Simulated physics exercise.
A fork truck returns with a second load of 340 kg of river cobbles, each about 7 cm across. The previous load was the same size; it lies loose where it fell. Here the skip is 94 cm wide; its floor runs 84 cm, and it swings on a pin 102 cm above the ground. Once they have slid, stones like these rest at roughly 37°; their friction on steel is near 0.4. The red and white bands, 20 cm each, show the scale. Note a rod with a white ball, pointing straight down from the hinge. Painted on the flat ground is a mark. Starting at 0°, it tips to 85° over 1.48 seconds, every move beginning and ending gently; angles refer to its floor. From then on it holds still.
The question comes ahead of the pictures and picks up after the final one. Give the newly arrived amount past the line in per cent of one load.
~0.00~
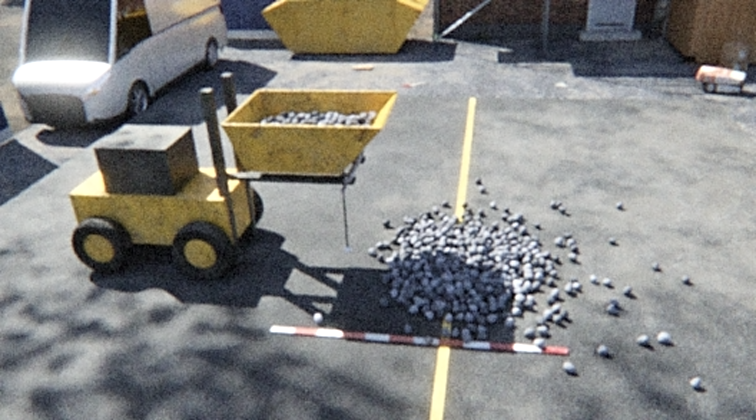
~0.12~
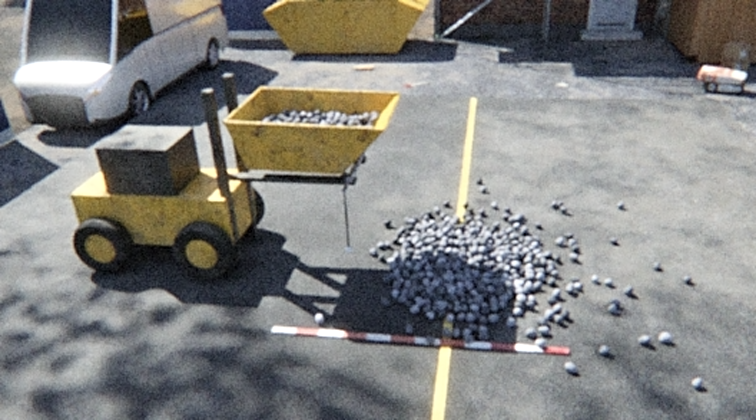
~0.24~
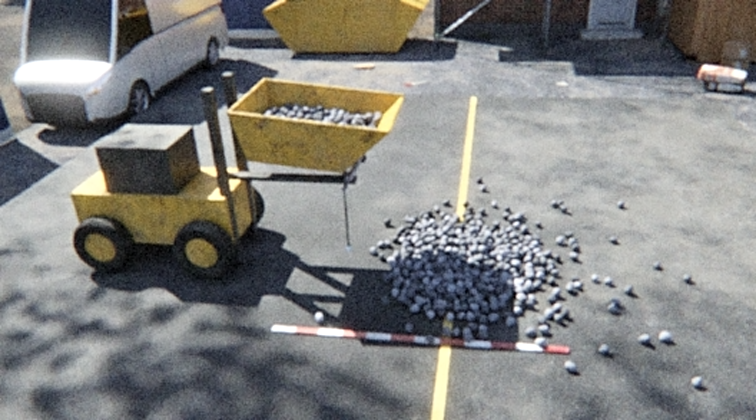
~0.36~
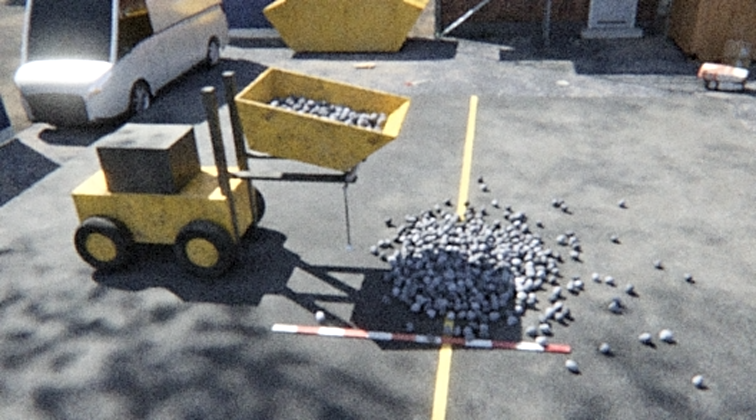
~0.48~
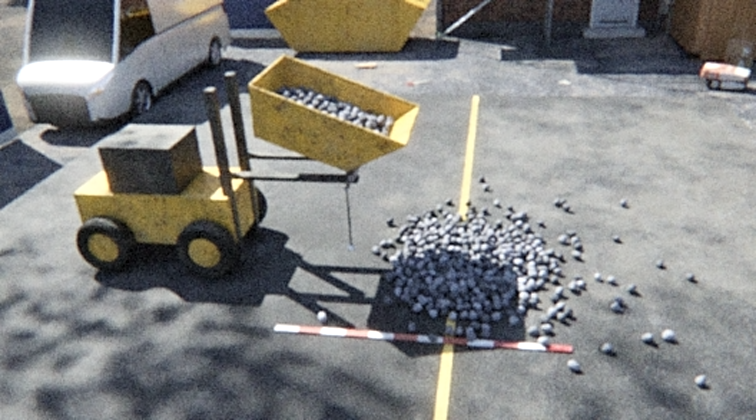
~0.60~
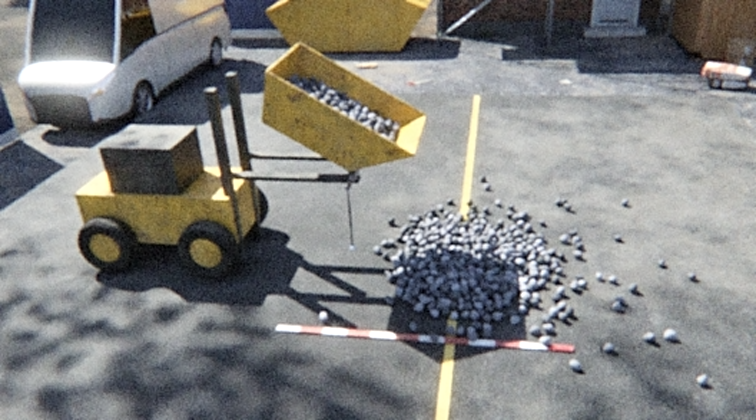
The new amount is about 88 per cent of a load.
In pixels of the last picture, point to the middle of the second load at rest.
Roughly pixel (498, 258) in the last view.
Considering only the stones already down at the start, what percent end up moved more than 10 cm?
I'd put it at about 25 per cent.
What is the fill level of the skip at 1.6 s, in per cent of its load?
About 35 per cent.
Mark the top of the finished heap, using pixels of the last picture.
Pretty much at (472, 240), give or take.
After 1.1 s the floor is at 72°; in per cent of one load, 100 in the skip, 46 short of the line, 54 past the line; the foremost stones are at (654, 283).
After 1.6 s the floor is at 85°; in per cent of one load, 36 in the skip, 70 short of the line, 95 past the line; the foremost stones are at (654, 283).
After 1.9 s the floor is at 85°; in per cent of one load, 3 in the skip, 66 short of the line, 131 past the line; the foremost stones are at (654, 283).
After 4.3 s the floor is at 85°; in per cent of one load, 0 in the skip, 59 short of the line, 141 past the line; the foremost stones are at (653, 247). Net gain past the line, 88.
